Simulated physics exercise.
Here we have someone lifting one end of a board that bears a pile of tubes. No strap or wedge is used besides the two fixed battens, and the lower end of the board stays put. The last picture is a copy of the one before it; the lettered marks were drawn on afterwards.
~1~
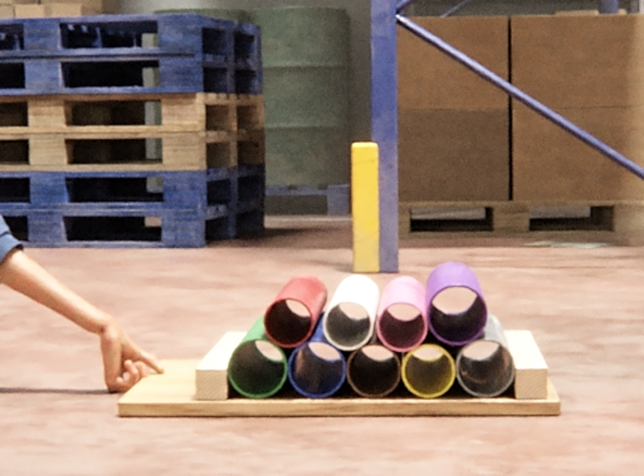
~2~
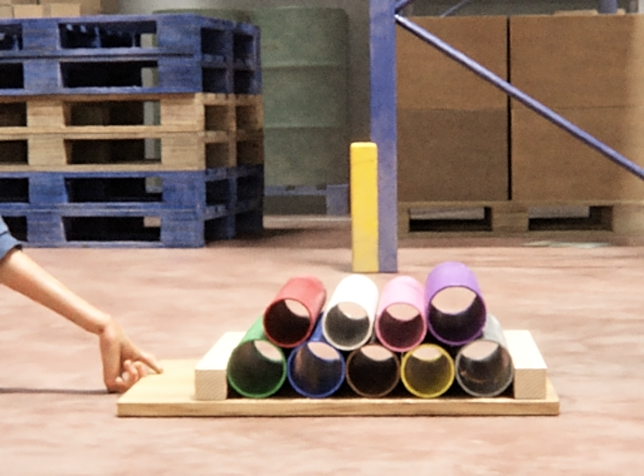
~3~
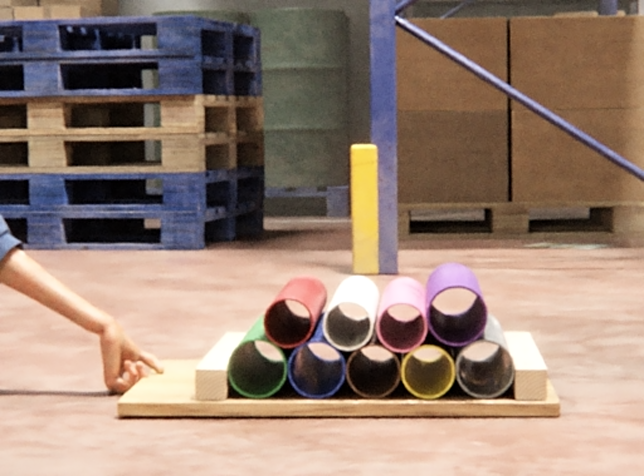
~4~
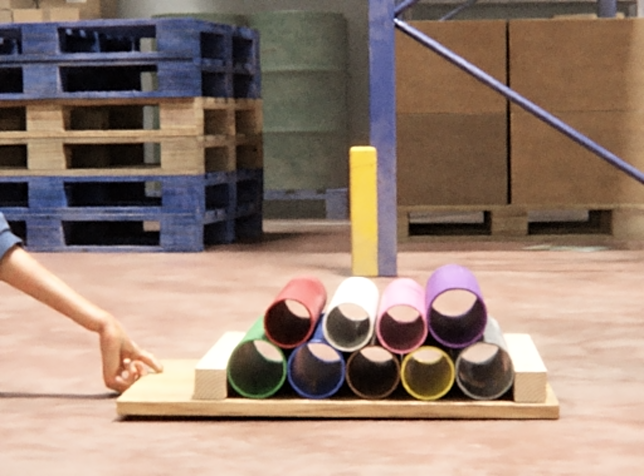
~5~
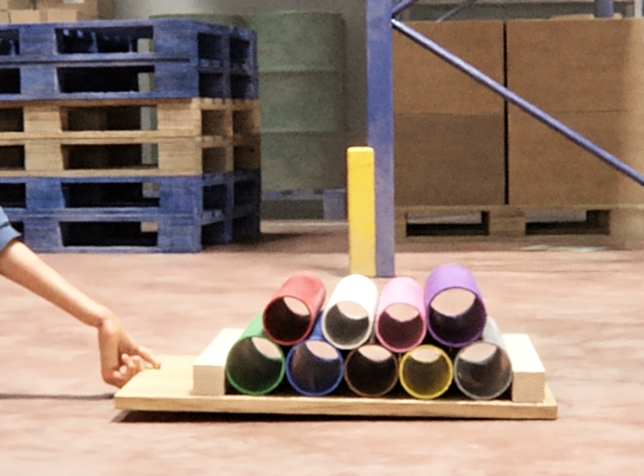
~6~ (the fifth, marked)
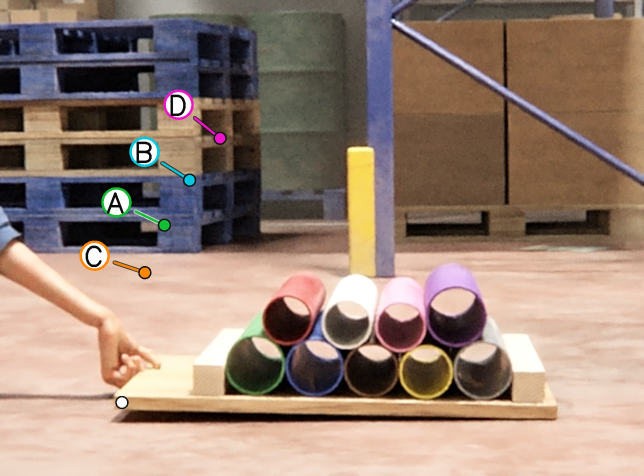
A hand slightly lifts the left end of a board bearing stacked colourful tubes.
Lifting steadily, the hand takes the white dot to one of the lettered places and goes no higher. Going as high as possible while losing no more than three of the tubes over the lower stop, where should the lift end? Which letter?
Raise it to A.
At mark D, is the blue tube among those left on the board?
Yes.
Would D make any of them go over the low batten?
At D: Yes.
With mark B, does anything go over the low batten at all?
Yes.
On the marked copy, A at (165, 225); B at (190, 180); C at (145, 273); D at (220, 138); the white dot at (122, 403).
Following A. Soon after the start, board at 16°.
Later, board at 26°.
In the end, board at 26°, none over the low batten.
As for the rest, B four over the low batten (pink, white, purple, red); C none over the low batten; D four over the low batten (pink, white, purple, red).
